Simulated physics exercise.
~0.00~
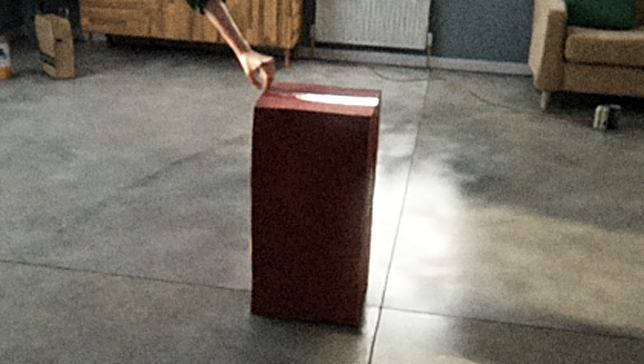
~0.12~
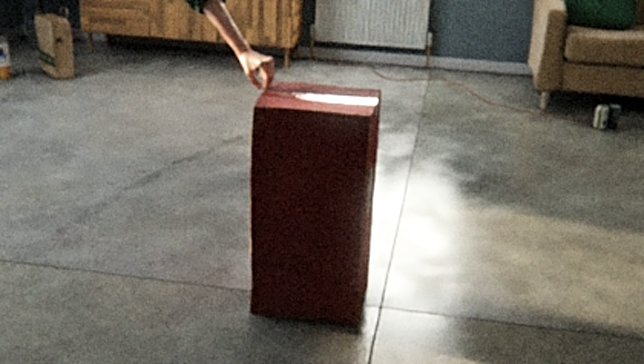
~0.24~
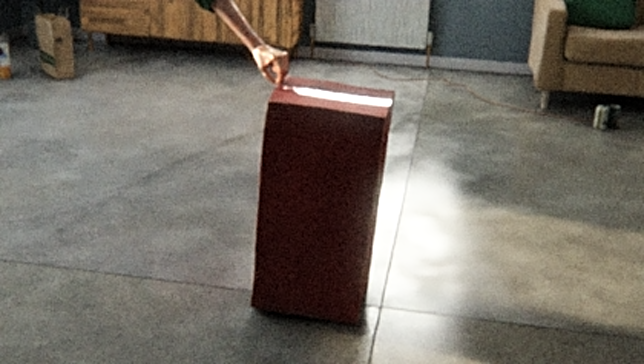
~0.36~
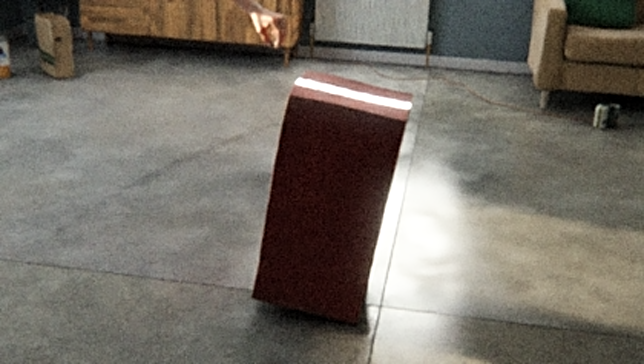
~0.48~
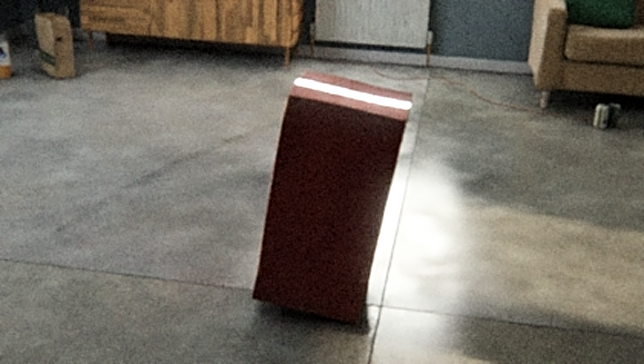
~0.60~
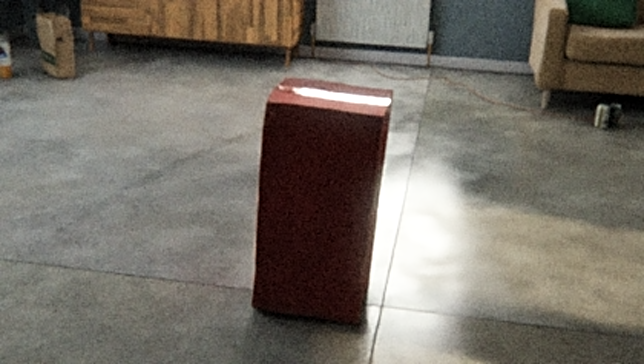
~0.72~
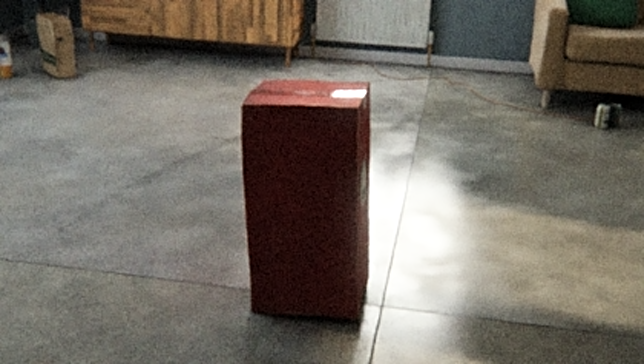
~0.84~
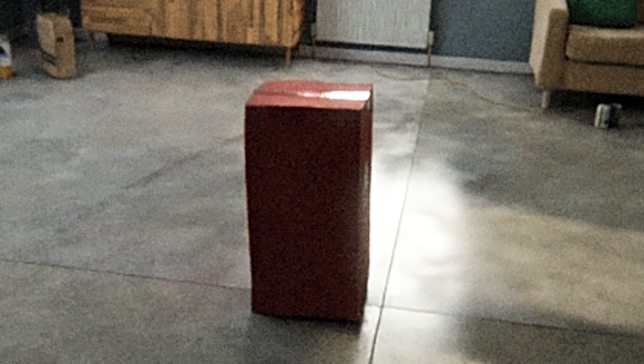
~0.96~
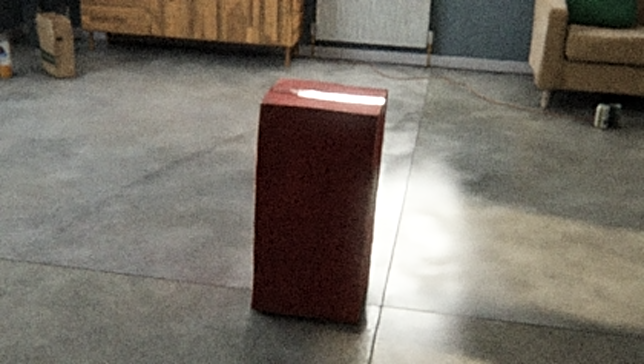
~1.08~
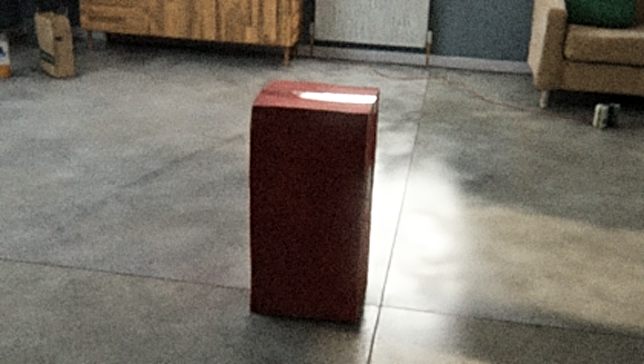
A tall red parcel stands upright on a grey concrete floor, with a hand touching its top left edge and a wooden cabinet and a sofa behind. The hand pushes the top to the right, and the parcel starts to tilt. As it leans further, the hand lets go and draws back out of view. The parcel hangs at a lean for a moment, then rocks back to the left, passing slightly beyond upright. It sways a little to the right again, and ends standing upright on its base, with nobody touching it.
